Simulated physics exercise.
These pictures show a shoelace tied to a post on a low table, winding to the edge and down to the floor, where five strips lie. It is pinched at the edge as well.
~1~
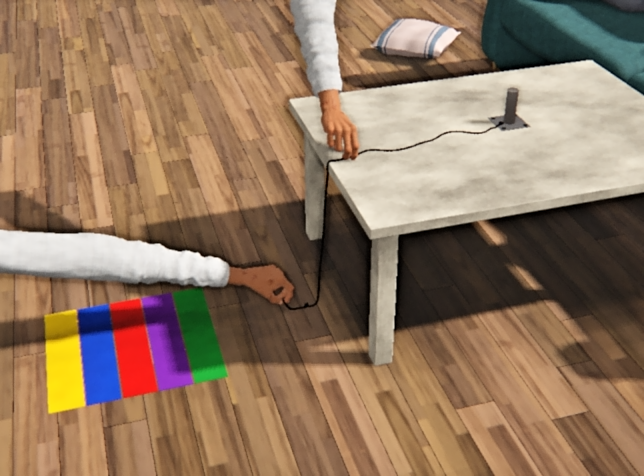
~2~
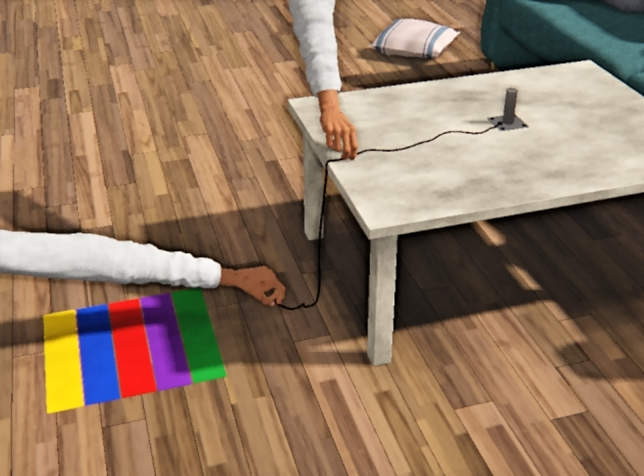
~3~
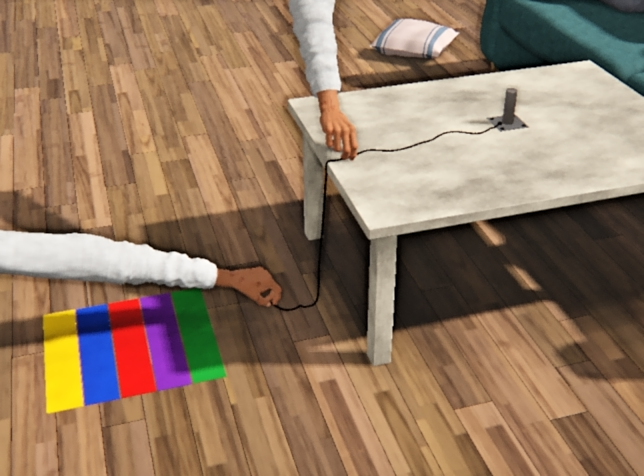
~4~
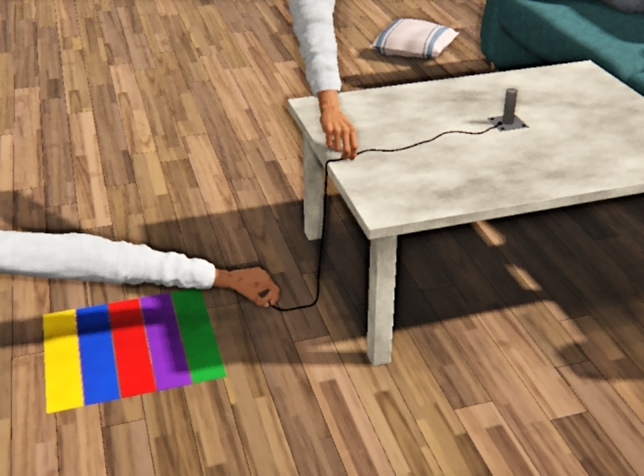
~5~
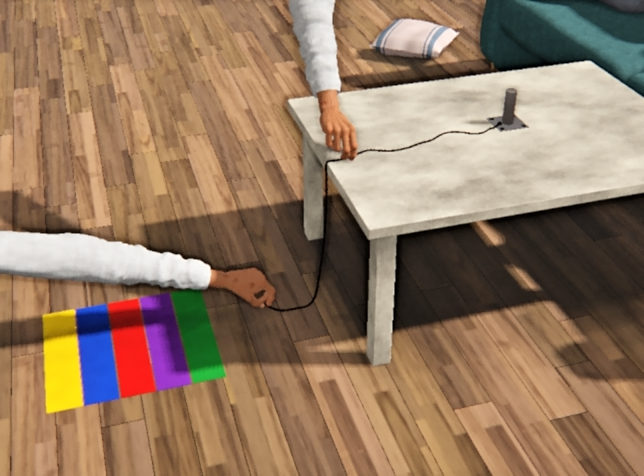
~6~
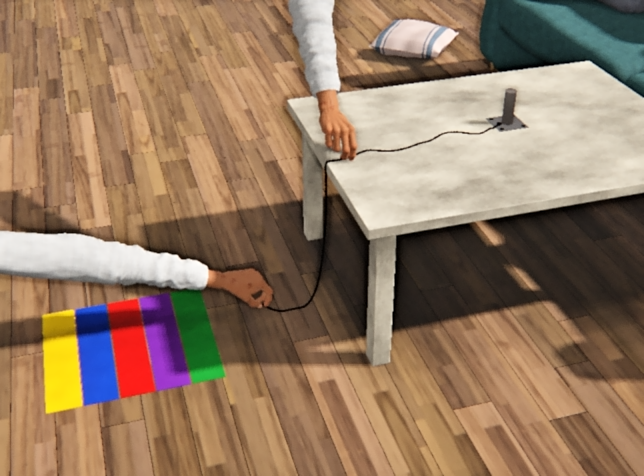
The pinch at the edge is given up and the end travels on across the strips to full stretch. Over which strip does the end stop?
Over purple.
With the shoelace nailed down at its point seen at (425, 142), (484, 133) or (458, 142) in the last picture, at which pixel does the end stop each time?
Try by try, around (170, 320), (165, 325) and (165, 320).
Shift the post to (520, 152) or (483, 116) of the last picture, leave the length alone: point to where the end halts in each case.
Try by try, around (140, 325) and (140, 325).
Early on, end near (218, 313); short of the strips.
Midway, end near (181, 319); over green.
At the end of the slack, end near (160, 323); over purple. The end stops over the purple strip.
